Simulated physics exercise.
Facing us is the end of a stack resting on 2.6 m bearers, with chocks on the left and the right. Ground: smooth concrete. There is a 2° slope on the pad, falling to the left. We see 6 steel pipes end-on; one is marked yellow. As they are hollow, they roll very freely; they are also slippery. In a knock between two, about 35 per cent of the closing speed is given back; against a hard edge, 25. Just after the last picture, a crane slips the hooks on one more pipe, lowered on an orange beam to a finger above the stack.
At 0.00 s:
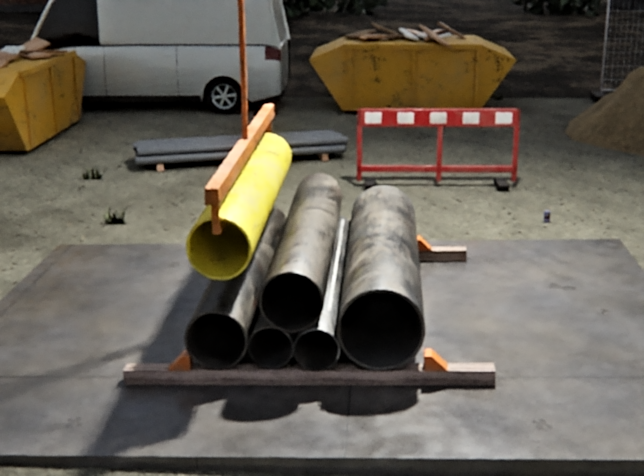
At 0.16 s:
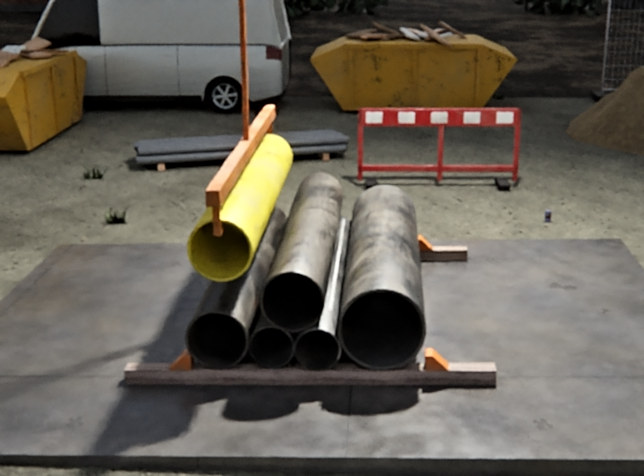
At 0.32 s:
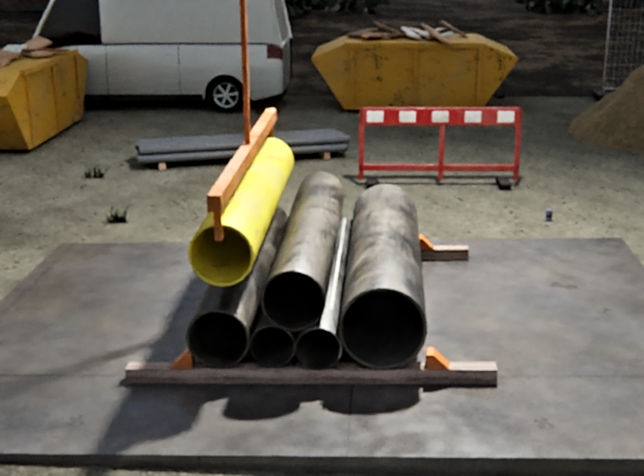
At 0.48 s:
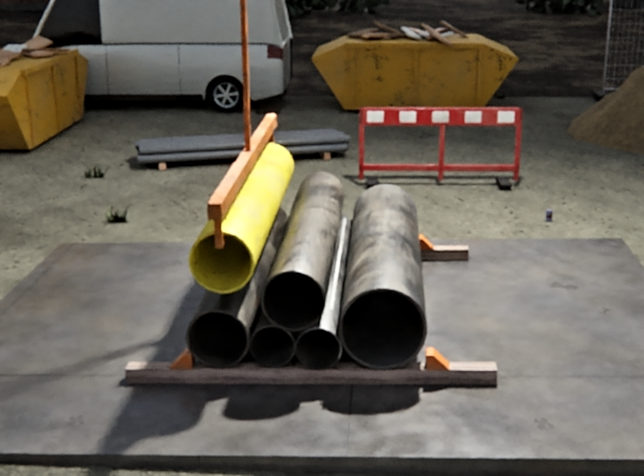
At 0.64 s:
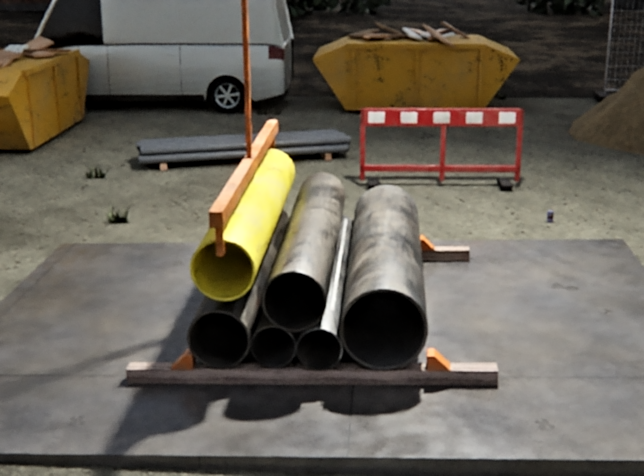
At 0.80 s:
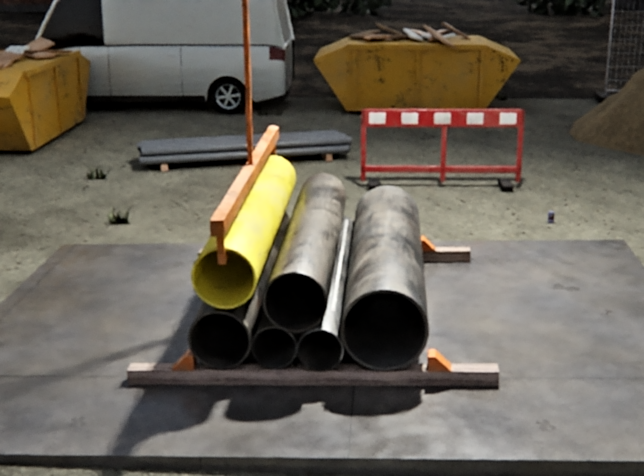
A bright yellow pipe hangs from an orange lifting beam over the left side of a stack of grey steel pipes, seen end-on from slightly above on a concrete pad in a work yard. Orange chocks flank the stack, with a white van, yellow skips and a red-and-white barrier behind. The beam slowly lowers the yellow pipe, drifting very slightly right, while the stacked pipes stay still.
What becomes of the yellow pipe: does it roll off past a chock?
Still stacked.
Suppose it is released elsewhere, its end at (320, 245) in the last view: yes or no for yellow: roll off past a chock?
Outcome in that case - yellow stays contained.
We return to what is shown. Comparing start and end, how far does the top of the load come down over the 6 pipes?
Roughly 25 cm.
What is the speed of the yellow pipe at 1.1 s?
Its speed is roughly 0.2 m/s.
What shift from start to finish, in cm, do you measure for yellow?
Yellow ends up 30 from where it began.
After 1.1 s, yellow is up on others, 30 cm inside the left chock, rolling right; 0 of 6 are outside the chocks.
After 1.3 s, yellow is up on others, 30 cm inside the left chock; 0 of 6 are outside the chocks.
After 1.7 s, yellow is up on others, 35 cm inside the left chock; 0 of 6 are outside the chocks.
At rest (2.0 s), yellow is up on others, 35 cm inside the left chock; 0 of 6 are outside the chocks.
